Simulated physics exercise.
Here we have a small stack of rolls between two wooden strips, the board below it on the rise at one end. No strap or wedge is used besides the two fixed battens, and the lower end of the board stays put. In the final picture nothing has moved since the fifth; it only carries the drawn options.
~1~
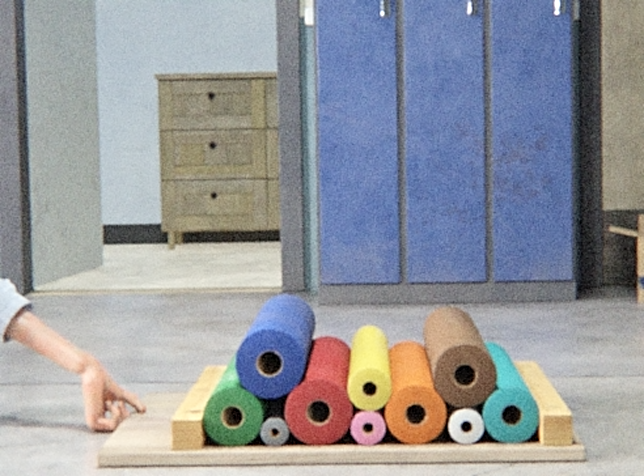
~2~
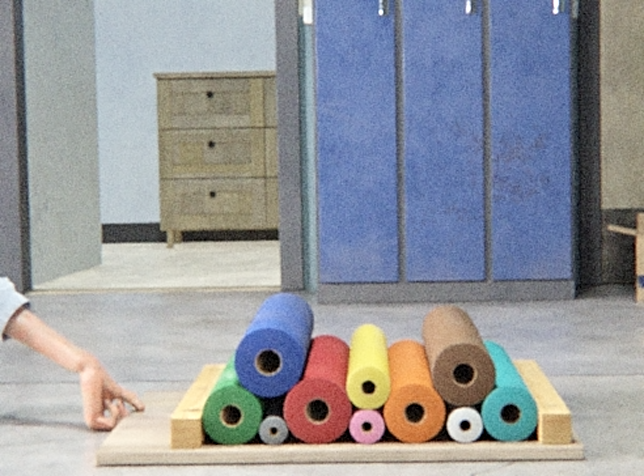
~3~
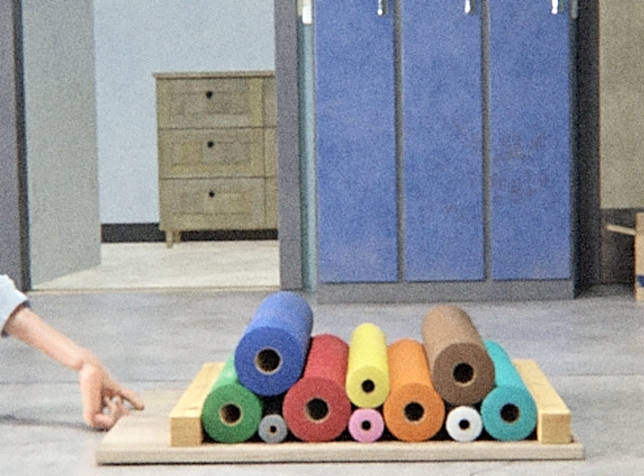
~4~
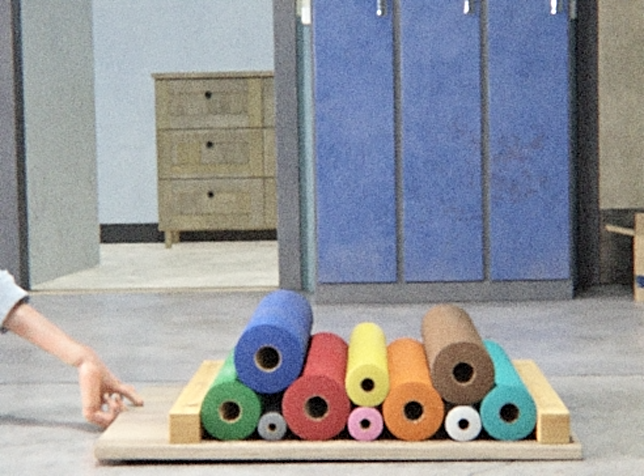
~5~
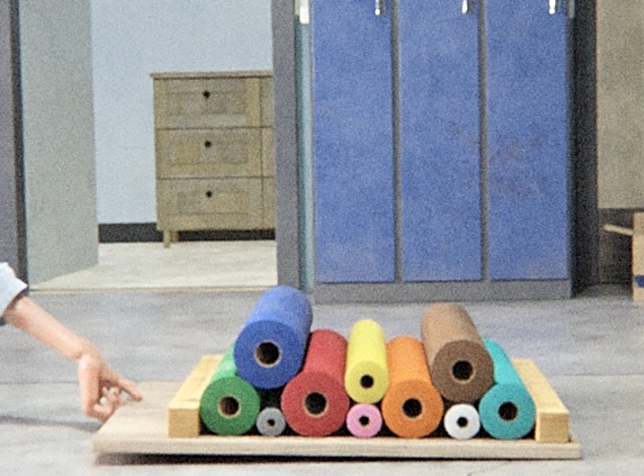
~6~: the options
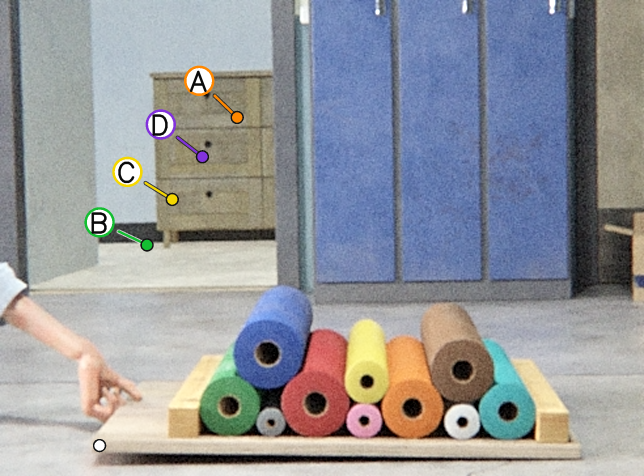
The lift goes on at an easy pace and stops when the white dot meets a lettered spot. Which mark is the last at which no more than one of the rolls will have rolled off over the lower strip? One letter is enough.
It can be raised to D.
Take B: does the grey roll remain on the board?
The grey roll: Yes.
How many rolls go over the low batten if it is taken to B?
It comes to none.
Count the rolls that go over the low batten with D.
It comes to none.
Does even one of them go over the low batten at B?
At B: No.
On the marked copy, A at (237, 118); B at (147, 245); C at (172, 199); D at (202, 157); the white dot at (99, 446).
Following D. Soon after the start, board at 21°.
Later, board at 39°.
In the end, board at 39°, none over the low batten.
As for the rest, A two over the low batten (blue, brown); B none over the low batten; C none over the low batten.
